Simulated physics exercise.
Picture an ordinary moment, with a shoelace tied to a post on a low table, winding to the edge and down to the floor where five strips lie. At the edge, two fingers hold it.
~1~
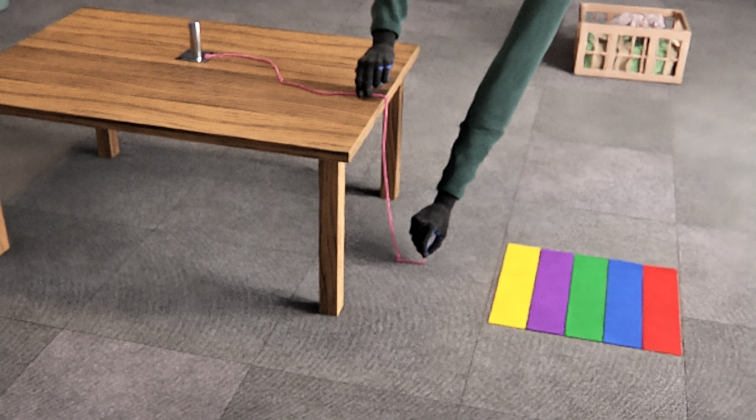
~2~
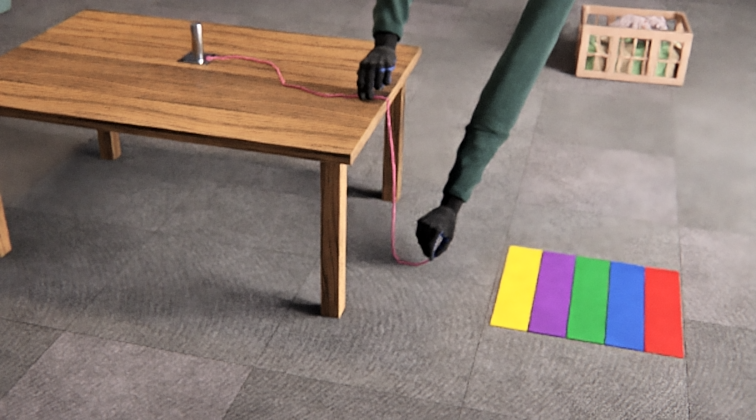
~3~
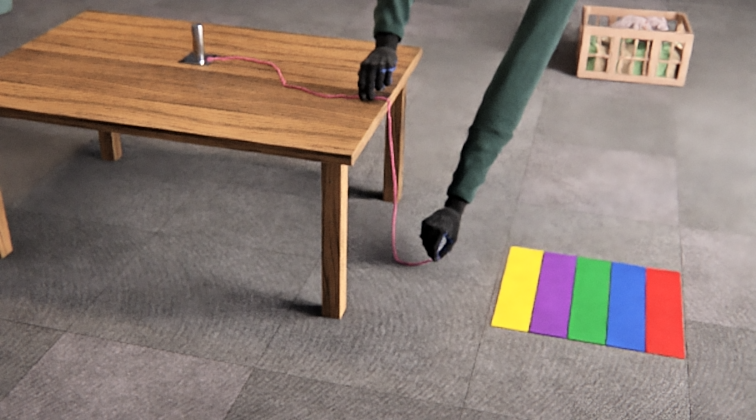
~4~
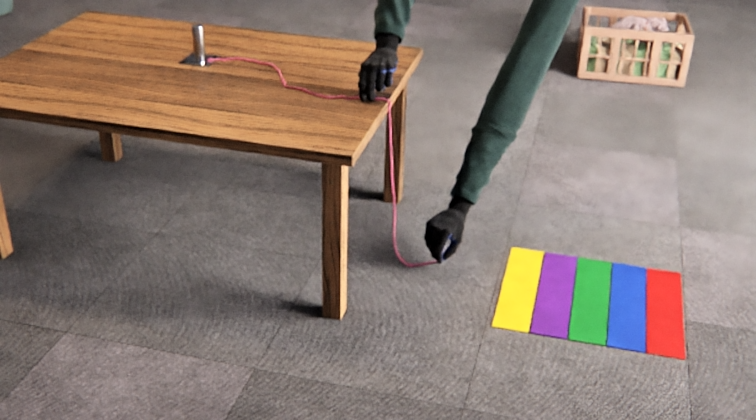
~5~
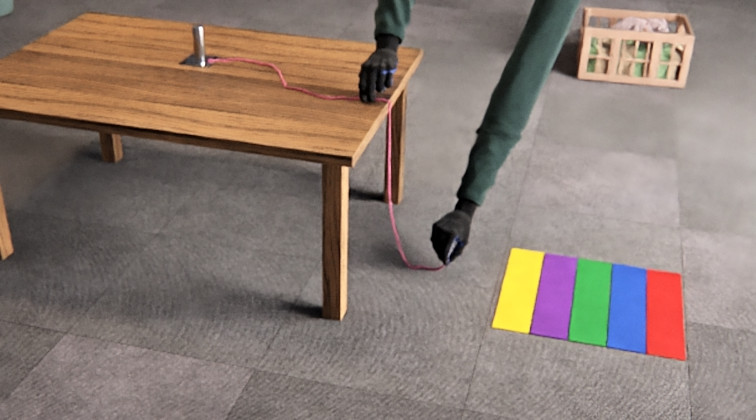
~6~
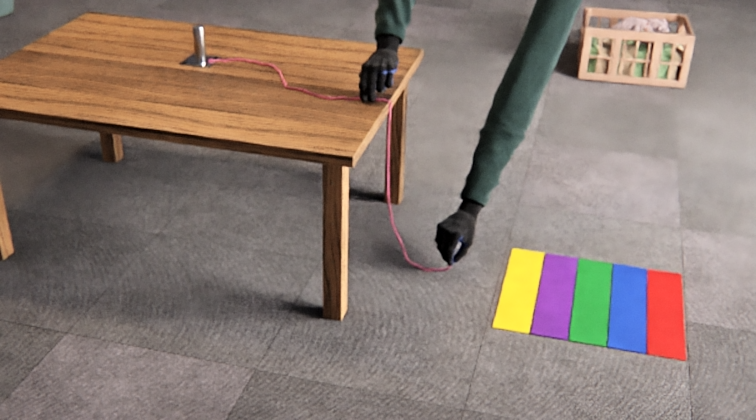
A black-gloved hand holding the end of a thin red cord shifts slightly rightward just above the floor, beside five coloured strips, while another gloved hand keeps the cord at the table's edge, its other end at a post.
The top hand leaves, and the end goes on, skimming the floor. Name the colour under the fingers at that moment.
Green.
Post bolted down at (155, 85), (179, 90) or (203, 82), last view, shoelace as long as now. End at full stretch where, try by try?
You'd find it around (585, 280), then (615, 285), and finally (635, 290).
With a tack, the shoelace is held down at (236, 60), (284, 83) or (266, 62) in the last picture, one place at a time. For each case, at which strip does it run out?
Per pin spot: Green / purple / green.
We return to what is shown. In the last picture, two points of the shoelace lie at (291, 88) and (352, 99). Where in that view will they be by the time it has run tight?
(331, 85), then (395, 103).
A little later, end near (538, 275); over yellow.
Next, end near (576, 281); over purple.
When it is tight, end near (598, 284); over green. The green one.
